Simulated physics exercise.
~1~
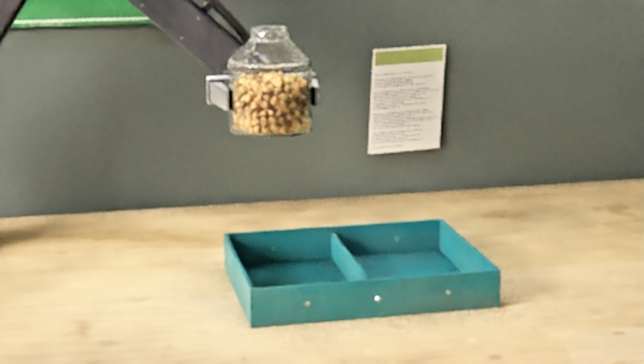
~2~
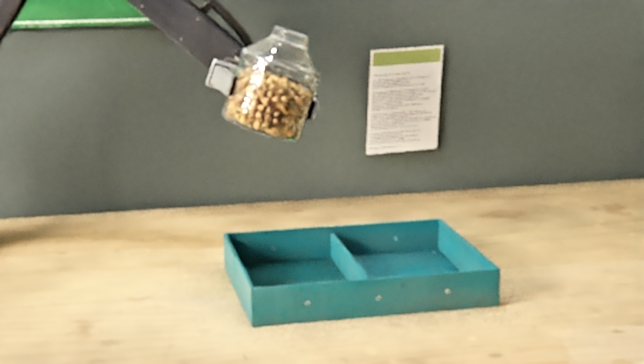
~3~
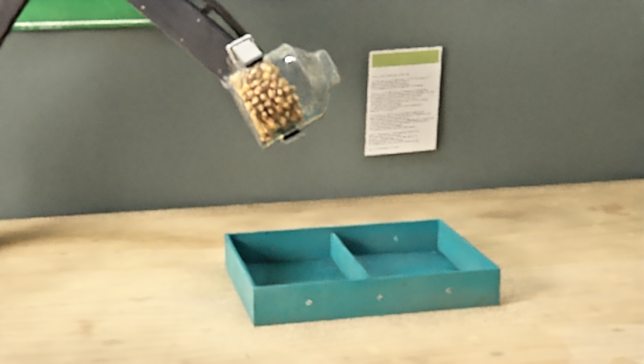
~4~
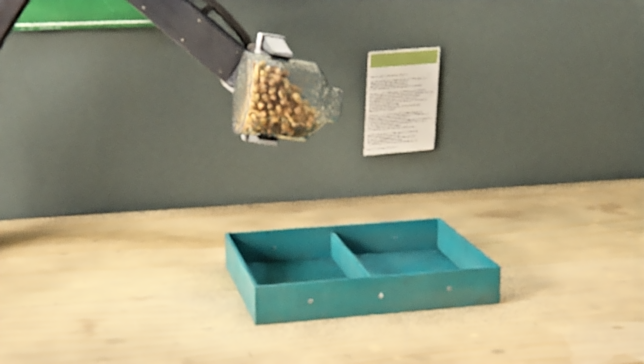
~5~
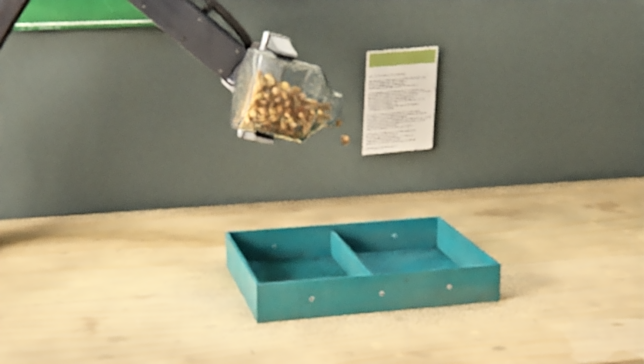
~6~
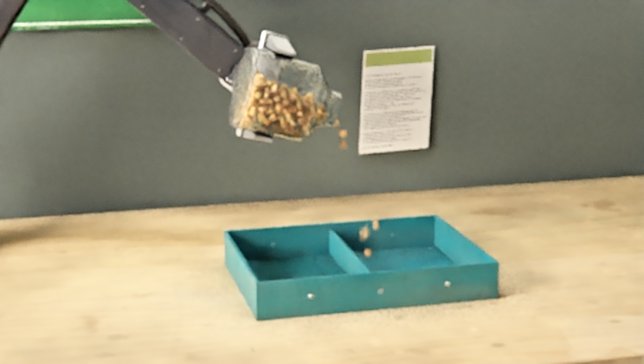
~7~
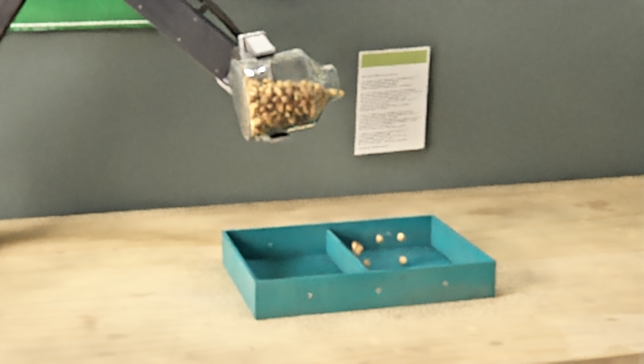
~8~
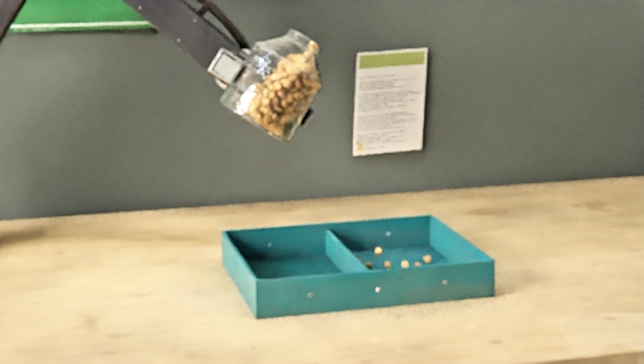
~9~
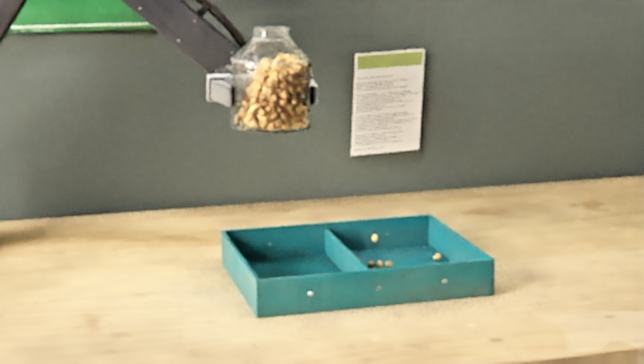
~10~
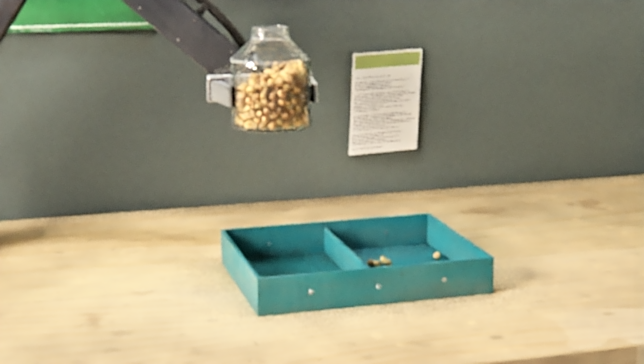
In the video, a robotic arm tips a clear jar of dried chickpeas to the right above a divided teal tray, and a few fall into the right-hand section. The arm then turns the jar upright again, still mostly full, leaving several chickpeas resting in the tray.
